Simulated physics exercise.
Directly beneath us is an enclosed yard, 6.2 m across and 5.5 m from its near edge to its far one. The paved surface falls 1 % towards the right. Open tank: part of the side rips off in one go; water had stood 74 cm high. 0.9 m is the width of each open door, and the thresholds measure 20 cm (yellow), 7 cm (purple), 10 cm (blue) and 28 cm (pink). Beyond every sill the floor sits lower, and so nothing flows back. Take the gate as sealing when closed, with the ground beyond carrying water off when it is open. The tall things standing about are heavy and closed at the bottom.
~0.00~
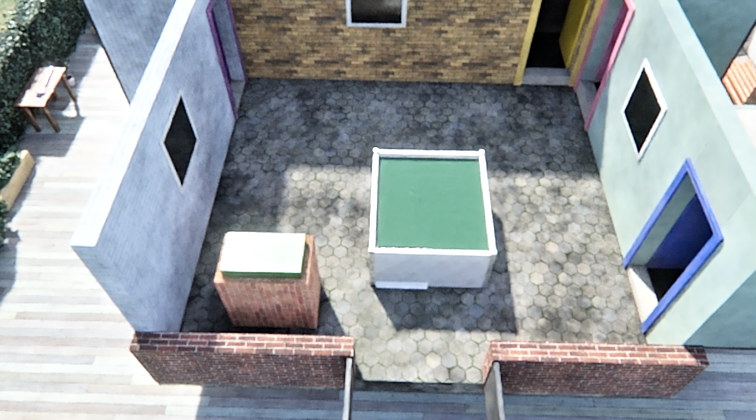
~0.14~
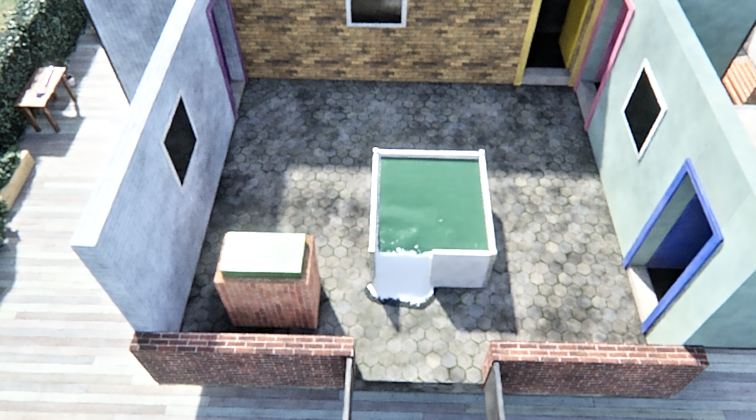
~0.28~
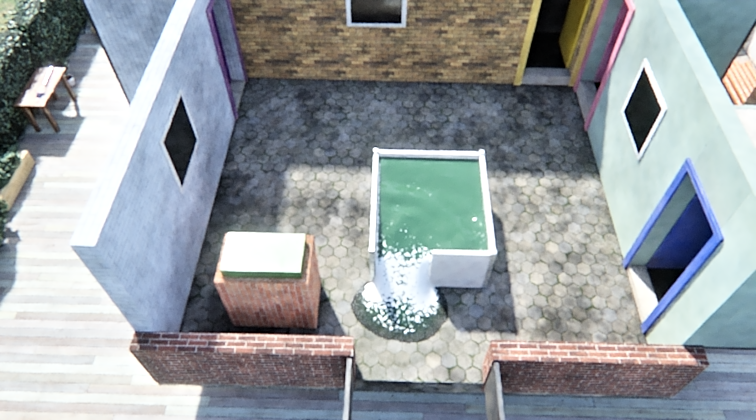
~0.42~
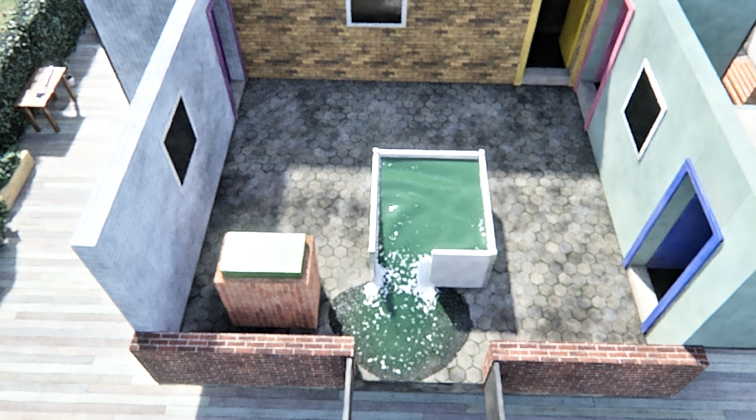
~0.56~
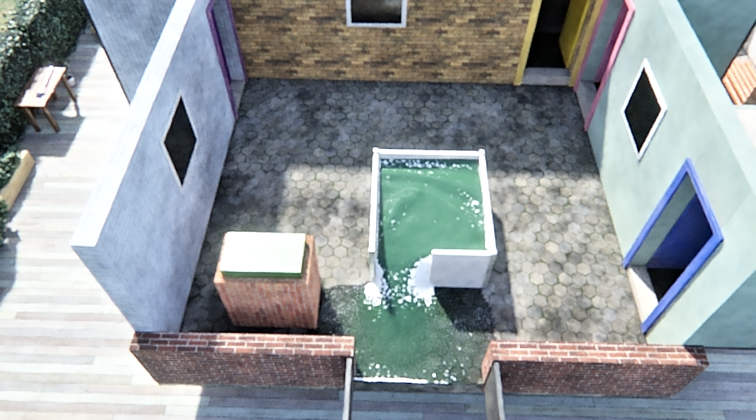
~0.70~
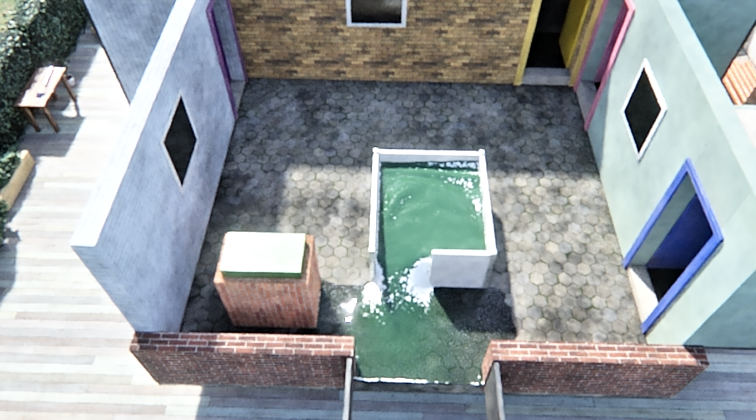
At first, a white-walled open tank of green water stands whole and still in a paved yard beside a wooden box. Then part of its front wall gives way at the left, and foaming water pours out, spreading across the paving to the gap between the low brick walls as the tank's level lowers.
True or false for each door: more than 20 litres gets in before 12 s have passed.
Yellow door false, purple door false, blue door false, pink door false.
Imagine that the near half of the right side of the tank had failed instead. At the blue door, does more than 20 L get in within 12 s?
Against that limit: Blue past it.
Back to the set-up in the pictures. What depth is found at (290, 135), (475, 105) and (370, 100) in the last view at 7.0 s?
First 2 cm, then 0 cm, then 2 cm.
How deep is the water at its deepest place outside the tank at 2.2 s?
Max around 28 cm.
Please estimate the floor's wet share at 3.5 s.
Roughly 25 percent.
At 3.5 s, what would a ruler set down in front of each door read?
Measured in centimetres, the yellow door gives 0, the purple door 0, the blue door 3 and the pink door 0.
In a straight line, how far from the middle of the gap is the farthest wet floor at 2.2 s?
Distance: Approx. 3.4 m.
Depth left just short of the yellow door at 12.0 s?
It's about 2.5 cm.
After 1.4 s water covers 15 % of the floor and is deepest (38 cm) near (386, 288); yellow door not reached, purple door not reached, blue door not reached, pink door not reached.
After 2.2 s water covers 15 % of the floor and is deepest (28 cm) near (174, 355); yellow door not reached, purple door not reached, blue door not reached, pink door not reached.
After 3.5 s water covers 25 % of the floor and is deepest (21 cm) near (386, 288); yellow door not reached, purple door not reached, blue door 3 cm at the sill, 0 L in, pink door not reached.
After 7.0 s water covers 50 % of the floor and is deepest (10 cm) near (399, 288); yellow door not reached, purple door 2 cm at the sill, 0 L in, blue door 2 cm at the sill, 0 L in, pink door not reached.
After 12.0 s water covers 60 % of the floor and is deepest (6 cm) near (386, 288); yellow door 3 cm at the sill, 0 L in, purple door 1 cm at the sill, 0 L in, blue door 2 cm at the sill, 0 L in, pink door 5 cm at the sill, 0 L in.
